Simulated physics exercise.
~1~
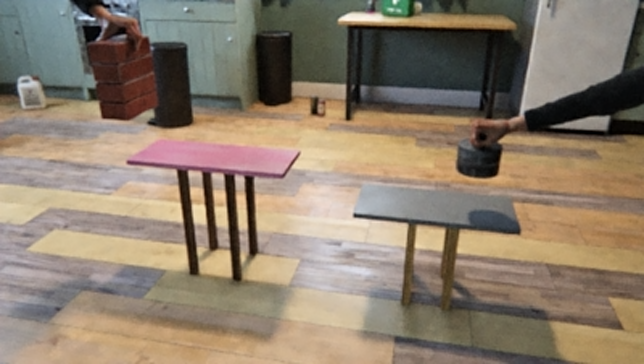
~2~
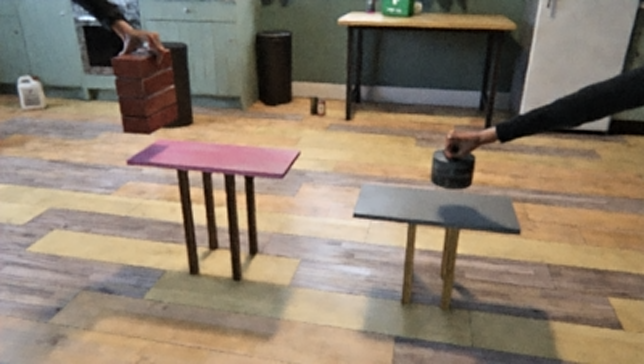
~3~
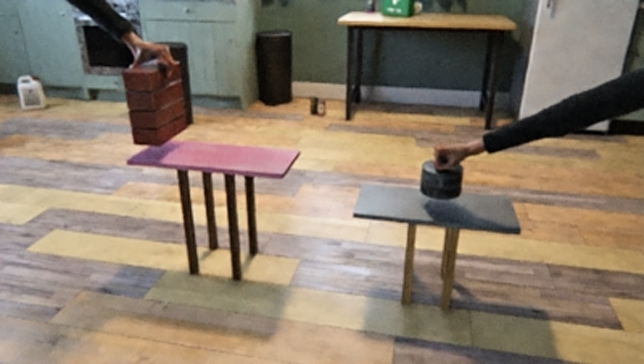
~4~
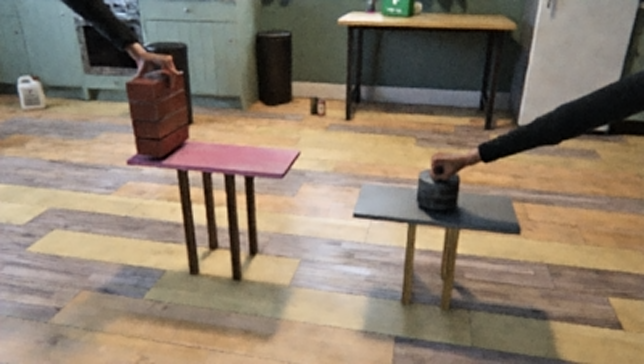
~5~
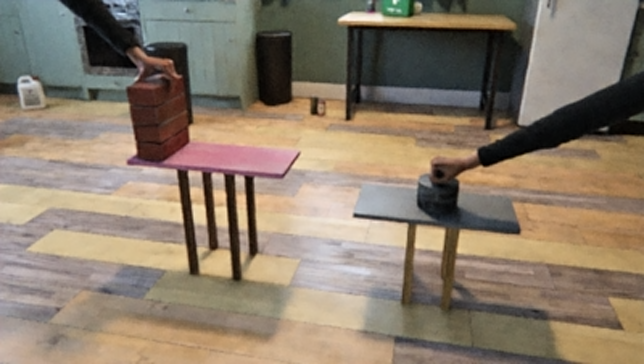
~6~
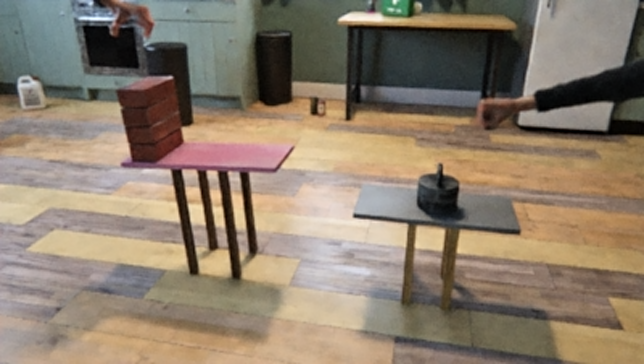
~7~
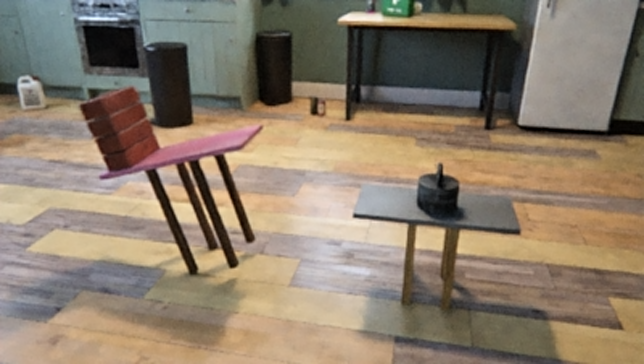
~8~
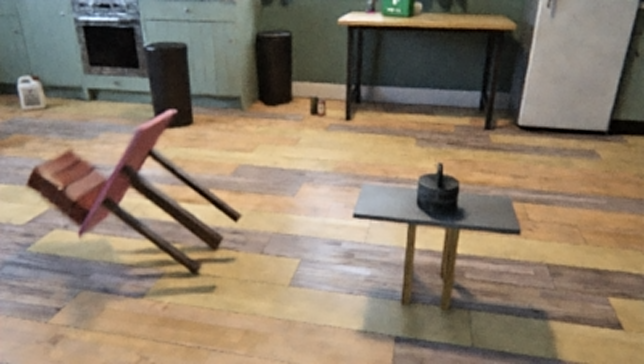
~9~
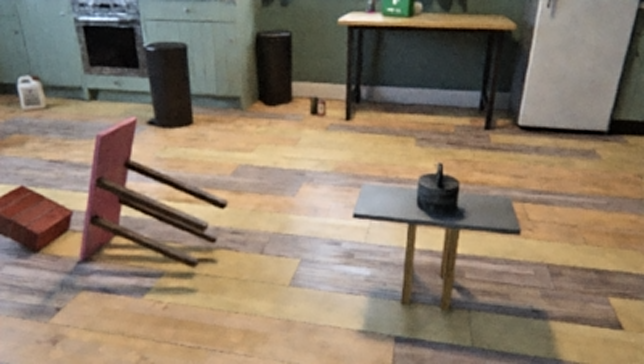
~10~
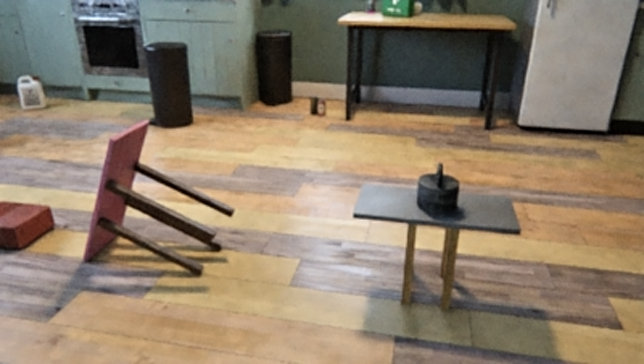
In this clip, two hands lower a stack of red bricks onto the left end of a pink stand and a round black object onto a grey stand, then let go. The pink stand tips left, spilling the bricks and ending on its side, while the grey one stays upright.
